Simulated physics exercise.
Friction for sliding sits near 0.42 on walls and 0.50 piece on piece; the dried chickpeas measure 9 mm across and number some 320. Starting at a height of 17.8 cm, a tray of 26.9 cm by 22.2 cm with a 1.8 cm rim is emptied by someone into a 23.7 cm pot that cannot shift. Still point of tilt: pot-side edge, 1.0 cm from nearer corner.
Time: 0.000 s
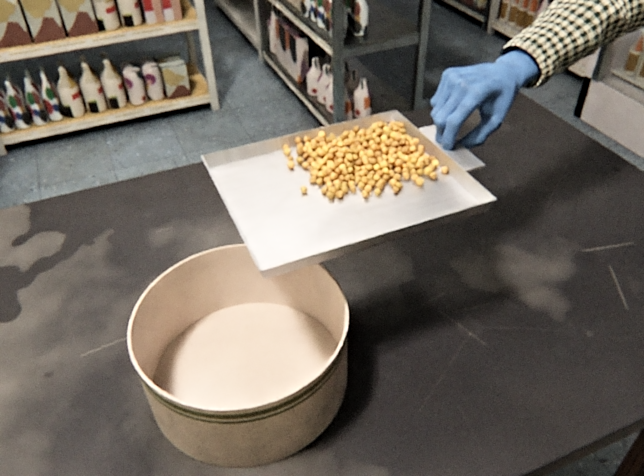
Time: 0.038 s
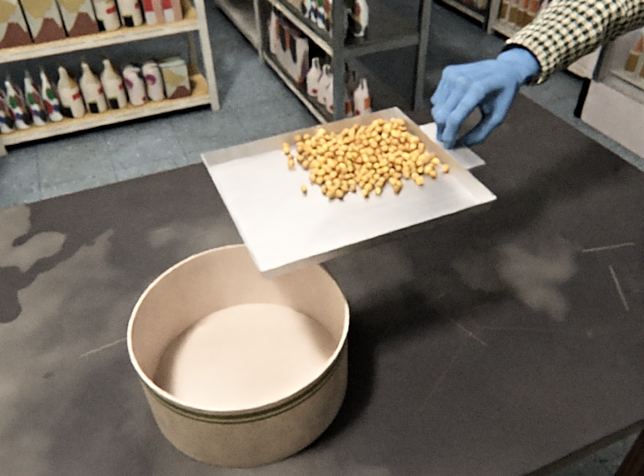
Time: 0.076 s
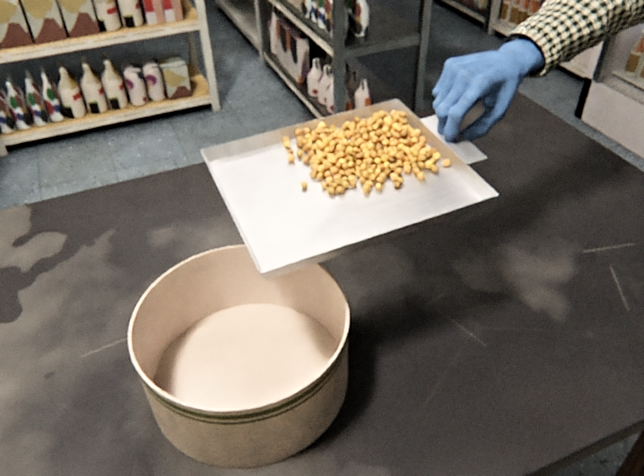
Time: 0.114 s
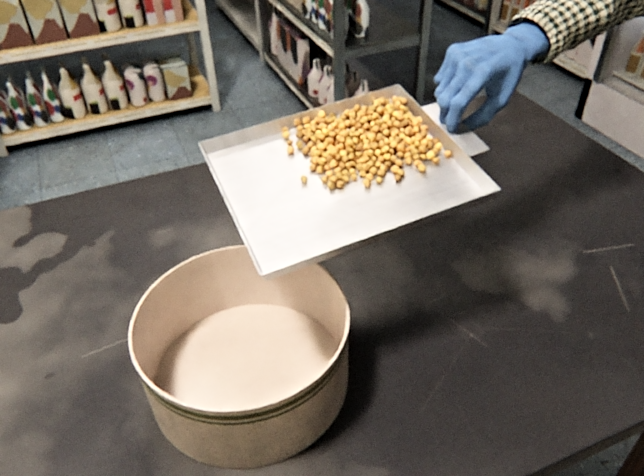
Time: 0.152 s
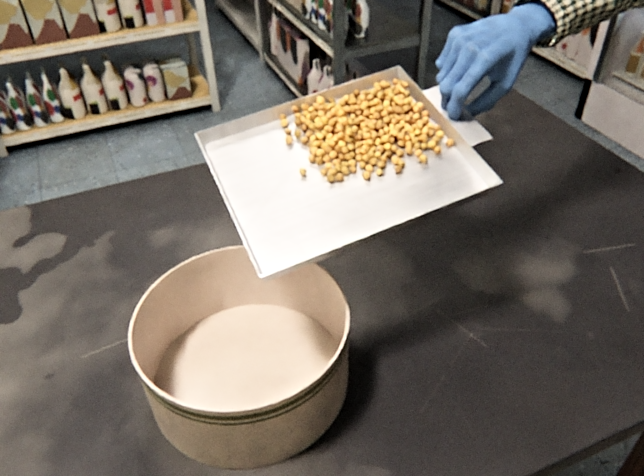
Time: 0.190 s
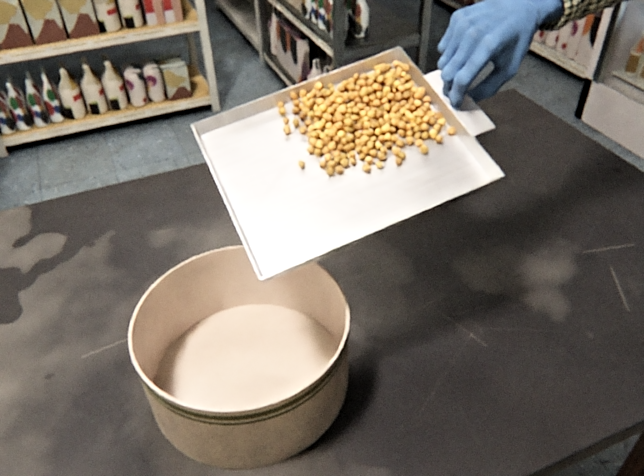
On a dark table, a blue-gloved hand tilts a tray of chickpeas beside a round pot.
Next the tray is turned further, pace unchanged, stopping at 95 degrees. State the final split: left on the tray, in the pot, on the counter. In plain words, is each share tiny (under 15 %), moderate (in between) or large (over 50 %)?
Tray: Tiny; pot: Large; counter: Moderate.
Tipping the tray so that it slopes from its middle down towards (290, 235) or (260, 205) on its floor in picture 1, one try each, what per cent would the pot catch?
Near 95 and 30 percent, in that order.
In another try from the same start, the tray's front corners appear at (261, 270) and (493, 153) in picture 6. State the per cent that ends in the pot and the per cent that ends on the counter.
Final per cent - pot 80, counter 20.
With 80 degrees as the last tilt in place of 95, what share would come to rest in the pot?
Result: Close to 60 %.
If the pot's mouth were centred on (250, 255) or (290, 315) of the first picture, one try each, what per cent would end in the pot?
About 0 percent the first time and about 75 percent the second.
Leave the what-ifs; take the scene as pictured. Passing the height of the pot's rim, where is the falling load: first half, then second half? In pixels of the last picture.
Earlier half close to (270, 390), later half at (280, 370) in pixels.
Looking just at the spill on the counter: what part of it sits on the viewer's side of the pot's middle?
I'd put it at around 100 per cent.
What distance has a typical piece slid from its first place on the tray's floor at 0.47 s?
Displacement on the tray: Roughly 6 cm.
Then, at 0.47 s, tilt 56 degrees; the tray holds 100 %, the pot 0 %.
After 0.66 s, tilt 83 degrees; the tray holds 60 %, the pot 5 %.
After 0.96 s, tilt 95 degrees; the tray holds 0 %, the pot 60 %.
In the end, at 1.6 s, tray 0 %, pot 60 %, counter 40 %.
